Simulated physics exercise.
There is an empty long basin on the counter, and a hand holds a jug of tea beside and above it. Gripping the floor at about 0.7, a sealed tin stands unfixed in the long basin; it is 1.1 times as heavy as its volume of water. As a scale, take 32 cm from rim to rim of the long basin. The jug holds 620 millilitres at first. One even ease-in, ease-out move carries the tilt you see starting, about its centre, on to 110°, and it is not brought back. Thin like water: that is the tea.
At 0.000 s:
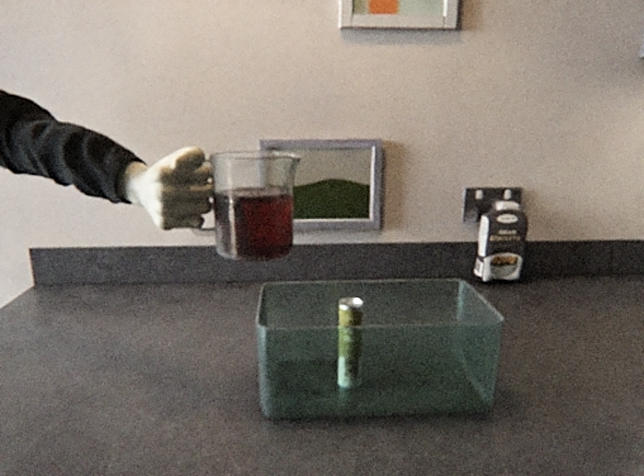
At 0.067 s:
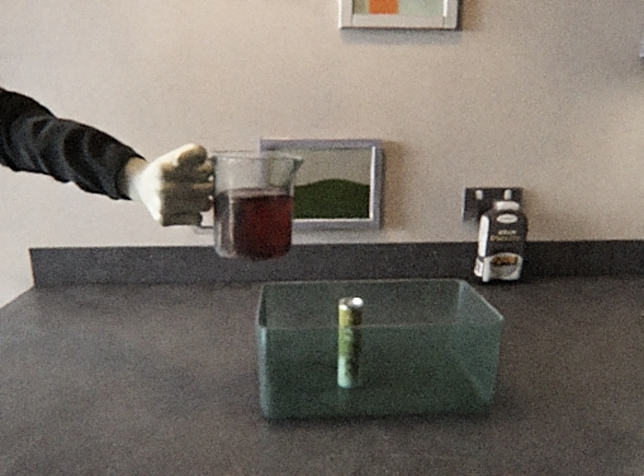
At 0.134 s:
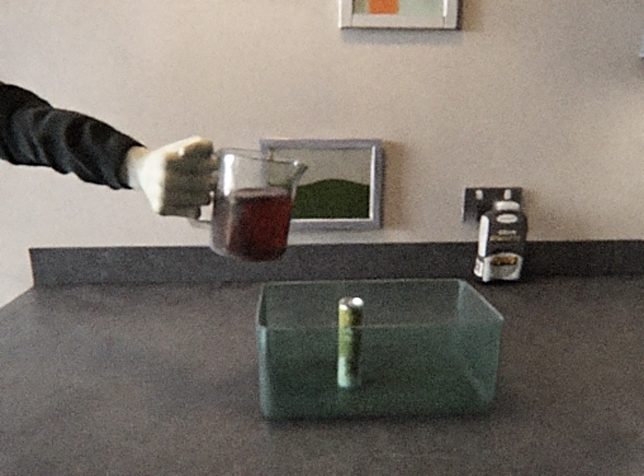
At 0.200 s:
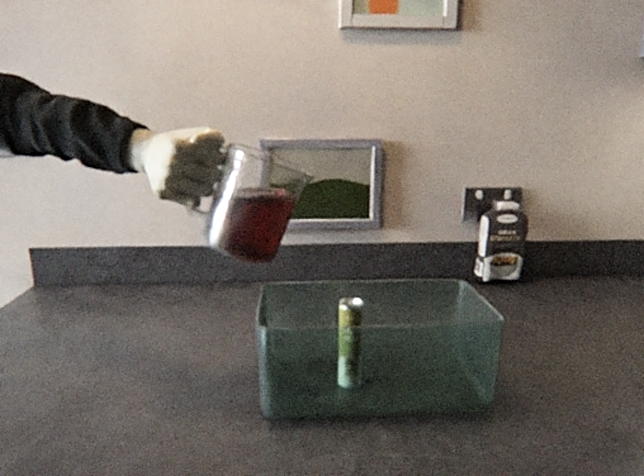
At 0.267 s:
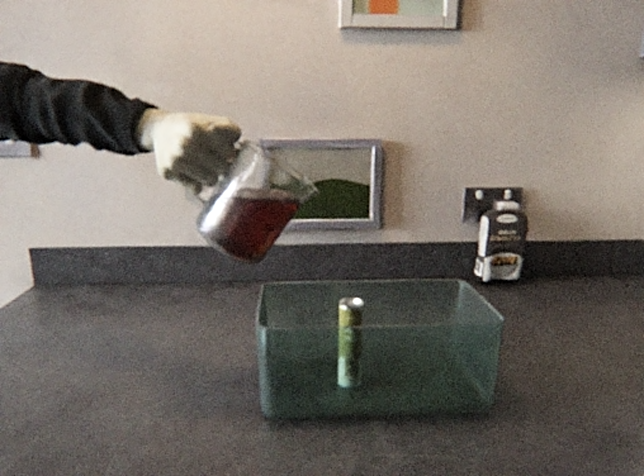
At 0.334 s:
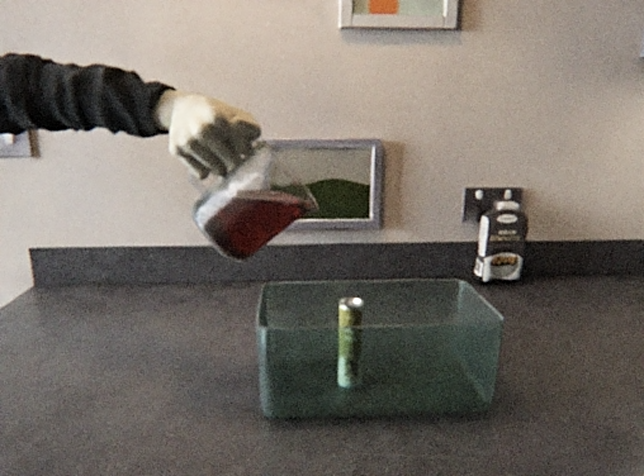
A gloved hand steadily tilts a glass jug of dark red tea to the right.
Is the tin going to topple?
Overturned.
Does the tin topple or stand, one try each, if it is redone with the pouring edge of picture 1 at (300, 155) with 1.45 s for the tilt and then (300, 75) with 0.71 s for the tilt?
Try 1: Tipped over; try 2: Still standing.
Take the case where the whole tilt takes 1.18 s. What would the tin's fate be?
Result: Tin tipped over.
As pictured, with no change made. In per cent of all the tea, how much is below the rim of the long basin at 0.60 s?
14 %, give or take.
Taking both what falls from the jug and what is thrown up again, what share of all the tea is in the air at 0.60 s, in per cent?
Near 28 per cent of it all.
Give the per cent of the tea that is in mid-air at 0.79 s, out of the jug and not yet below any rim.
Close to 12 per cent.
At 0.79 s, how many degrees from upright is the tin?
It is at some 10°.
Then, 0.60 s in, the tilt is 103° and 58 per cent is still to pour; the tin stands where it began.
Then, 0.79 s in, the tilt is 110° and 13 per cent is still to pour; the tin leans 9°.
Then, 0.99 s in, the tilt is 110° and 1 per cent is still to pour; the tin lies on its side.
Then, 1.21 s in, the tilt is 110° and 0 per cent is still to pour; the tin lies on its side.
Finally, the tin lies on its side.
